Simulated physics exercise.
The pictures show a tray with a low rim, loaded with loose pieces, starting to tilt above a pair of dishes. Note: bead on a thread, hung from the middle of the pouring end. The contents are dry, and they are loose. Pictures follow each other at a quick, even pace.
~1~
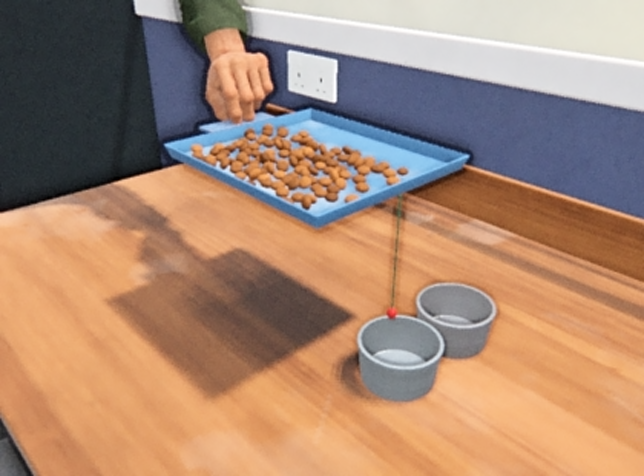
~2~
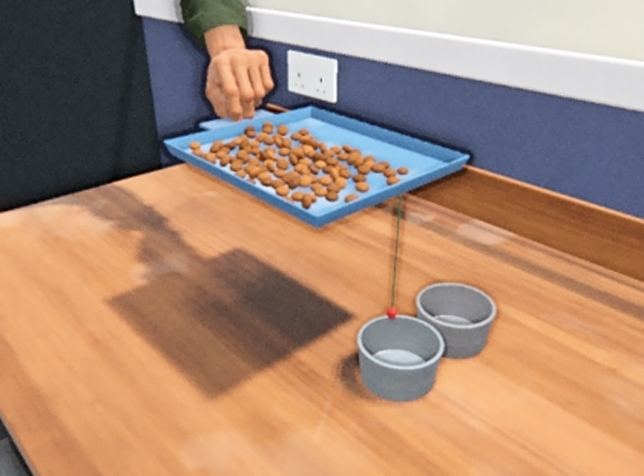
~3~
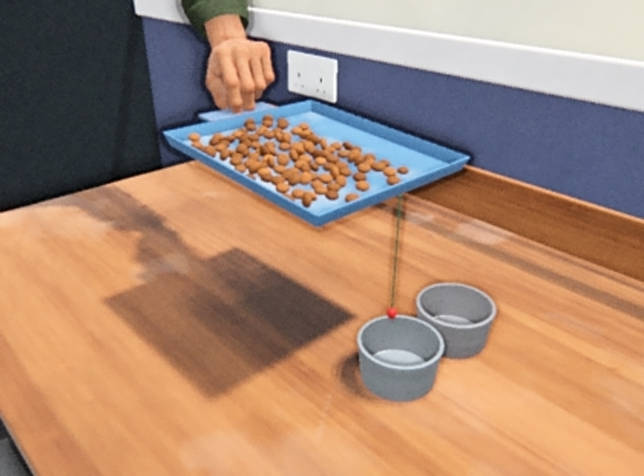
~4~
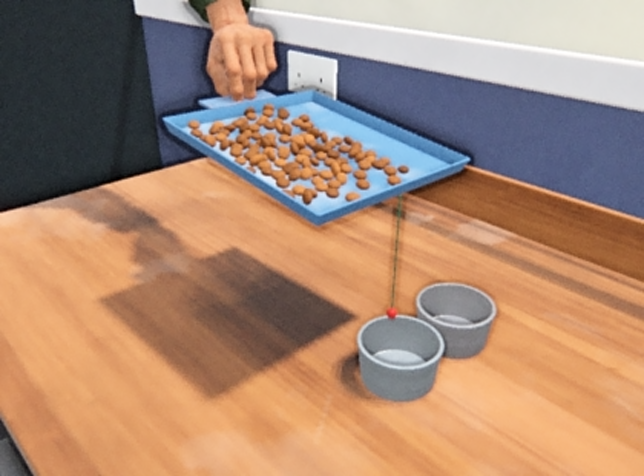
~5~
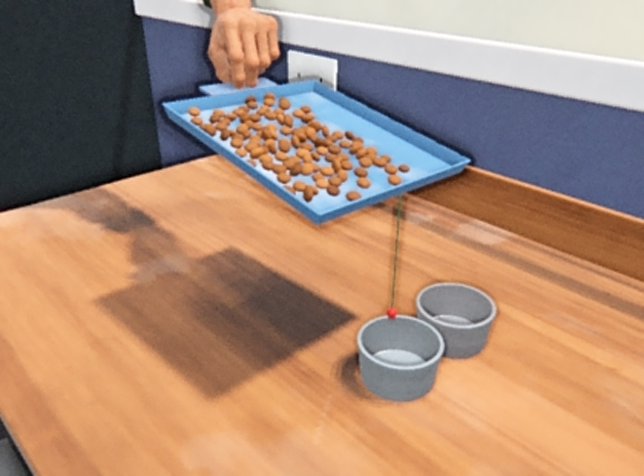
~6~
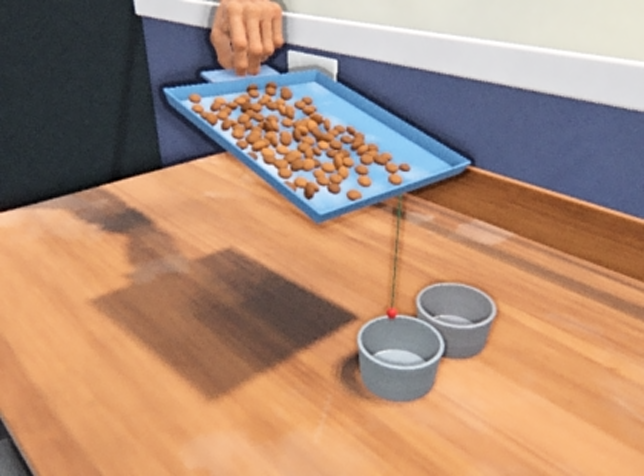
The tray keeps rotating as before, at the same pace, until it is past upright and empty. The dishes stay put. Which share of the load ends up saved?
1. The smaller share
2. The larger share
Option 2: The larger share.
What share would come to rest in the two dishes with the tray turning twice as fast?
Estimate: Some 30 %.
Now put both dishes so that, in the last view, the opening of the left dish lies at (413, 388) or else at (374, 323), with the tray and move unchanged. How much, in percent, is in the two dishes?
Respectively 40 percent and 10 percent.
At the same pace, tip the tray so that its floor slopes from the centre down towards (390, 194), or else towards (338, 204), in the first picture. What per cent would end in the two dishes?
First heading 40 %, second heading 10 %.
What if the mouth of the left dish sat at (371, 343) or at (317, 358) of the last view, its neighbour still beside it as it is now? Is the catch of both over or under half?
First place: Short of half; second place: Short of half.
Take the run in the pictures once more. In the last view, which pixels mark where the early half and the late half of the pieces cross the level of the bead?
It goes through near (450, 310) first, then near (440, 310).
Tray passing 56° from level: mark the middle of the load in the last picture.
I'd put the middle close to (405, 167).
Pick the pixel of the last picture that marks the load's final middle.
(447, 347).
Soon after the last picture, tray tipped steeply; nearly all on the tray; a small part in the air.
A little later, tray tipped right over; a small part on the tray; about a quarter in the left dish; about a quarter in the right dish; about a quarter outside both; a small part in the air.
Later still, tray tipped past a quarter turn; about a quarter in the left dish; about a third in the right dish; about a third outside both.
At rest, tray tipped past a quarter turn; about a quarter in the left dish; about a third in the right dish; about a third outside both.
